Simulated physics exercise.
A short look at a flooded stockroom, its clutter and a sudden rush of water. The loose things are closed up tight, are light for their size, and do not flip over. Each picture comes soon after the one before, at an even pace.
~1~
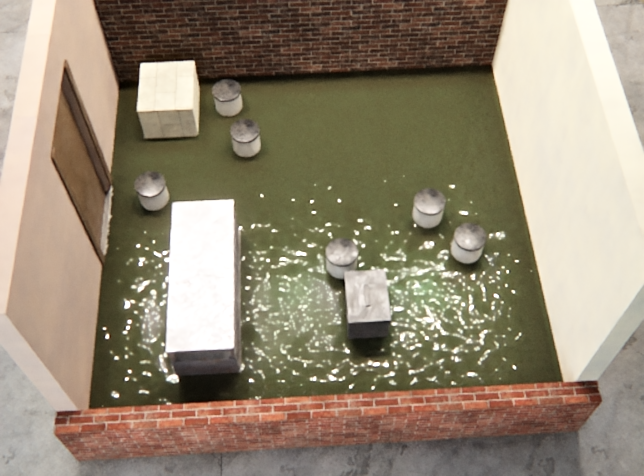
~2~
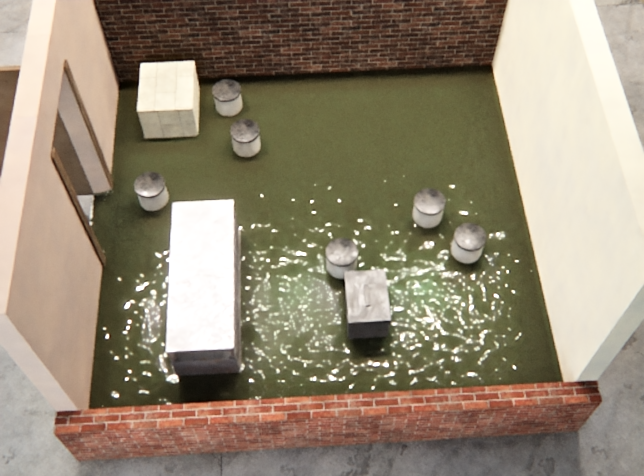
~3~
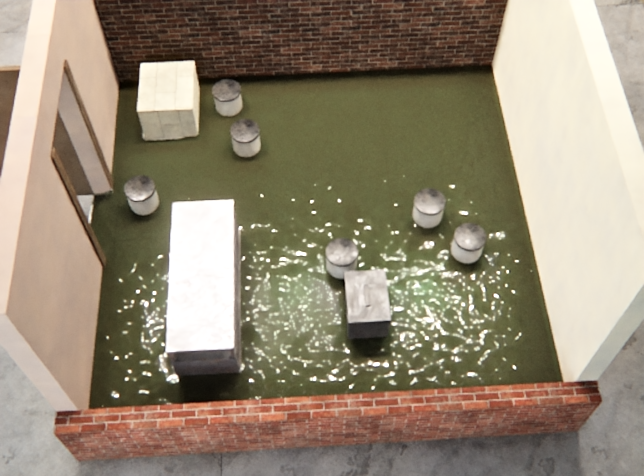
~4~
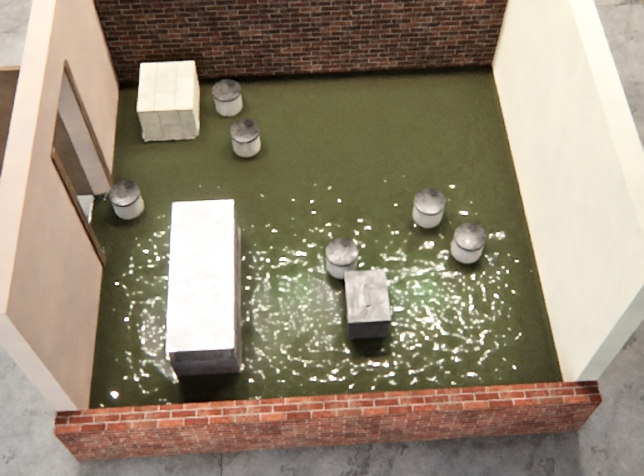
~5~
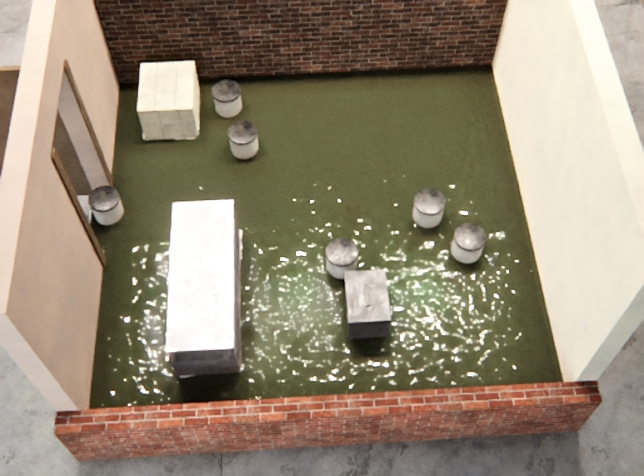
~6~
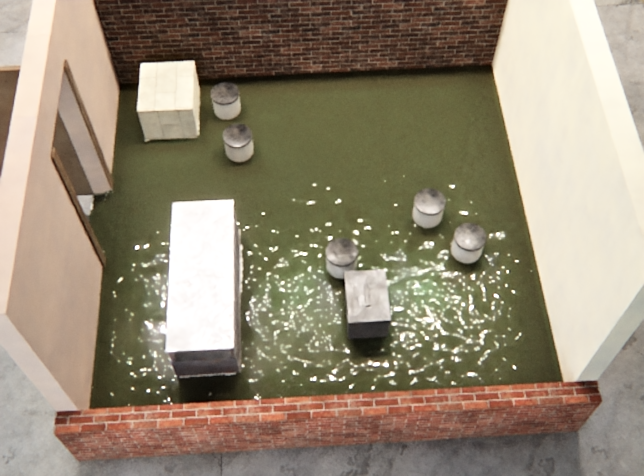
A flooded stockroom with dark green water, brick walls at back and front and pale side walls is seen from high above by a still camera. A long white block stands left of centre, a cream crate at the back left, a small grey box right of centre, and grey-topped pails around them. The left door swings outward, the nearest pail drifts left through the opening and out of sight, and another pail shifts slightly.
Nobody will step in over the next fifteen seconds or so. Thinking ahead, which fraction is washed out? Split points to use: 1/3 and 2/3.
From 1/3 to 2/3.
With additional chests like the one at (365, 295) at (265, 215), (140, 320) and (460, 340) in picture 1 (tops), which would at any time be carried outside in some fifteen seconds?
Outcome for each, listed in order: Leaves, leaves, does not leave.
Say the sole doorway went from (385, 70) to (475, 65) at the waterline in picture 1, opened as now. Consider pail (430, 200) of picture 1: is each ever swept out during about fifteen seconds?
Verdict: Washed out.
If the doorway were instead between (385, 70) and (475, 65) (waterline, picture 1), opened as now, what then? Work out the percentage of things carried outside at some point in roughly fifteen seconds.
That would be around 40 %.
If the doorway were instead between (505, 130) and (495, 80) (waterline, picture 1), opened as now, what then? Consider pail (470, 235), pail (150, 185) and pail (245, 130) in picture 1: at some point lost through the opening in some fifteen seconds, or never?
Okay, so: Makes it outside for the first, never exits for the second, never exits for the third.
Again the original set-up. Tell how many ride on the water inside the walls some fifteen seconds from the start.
Exactly 4.
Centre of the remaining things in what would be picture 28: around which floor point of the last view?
Roughly (320, 247).
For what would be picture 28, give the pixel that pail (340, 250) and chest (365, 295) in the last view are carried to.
Estimated positions: (290, 236); (315, 298).
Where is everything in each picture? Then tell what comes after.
In the first picture, a pail at (245, 130), afloat; a pail at (227, 90), afloat; 0 of 7 have shifted.
In the second picture, a pail at (245, 130), afloat; a pail at (227, 90), afloat; 0 of 7 have shifted.
In the third picture, a pail at (245, 130), afloat; a pail at (227, 90), afloat; 1 of 7 have shifted.
In the fourth picture, a pail at (245, 130), afloat; a pail at (227, 90) floats; 1 of 7 have shifted.
In the fifth picture, a pail at (243, 132), afloat; a pail at (226, 90), afloat; 1 of 7 have shifted.
In the sixth picture, a pail at (237, 135), afloat, close to its start; a pail at (225, 93), afloat, close to its start; 2 of 7 have shifted.
A moment on, 1 of 7 are out; 6 afloat.
Next, 2 of 7 are out; 5 afloat.
Later, 2 of 7 are out; 5 afloat.
In the end, 3 of 7 are out; 4 afloat.
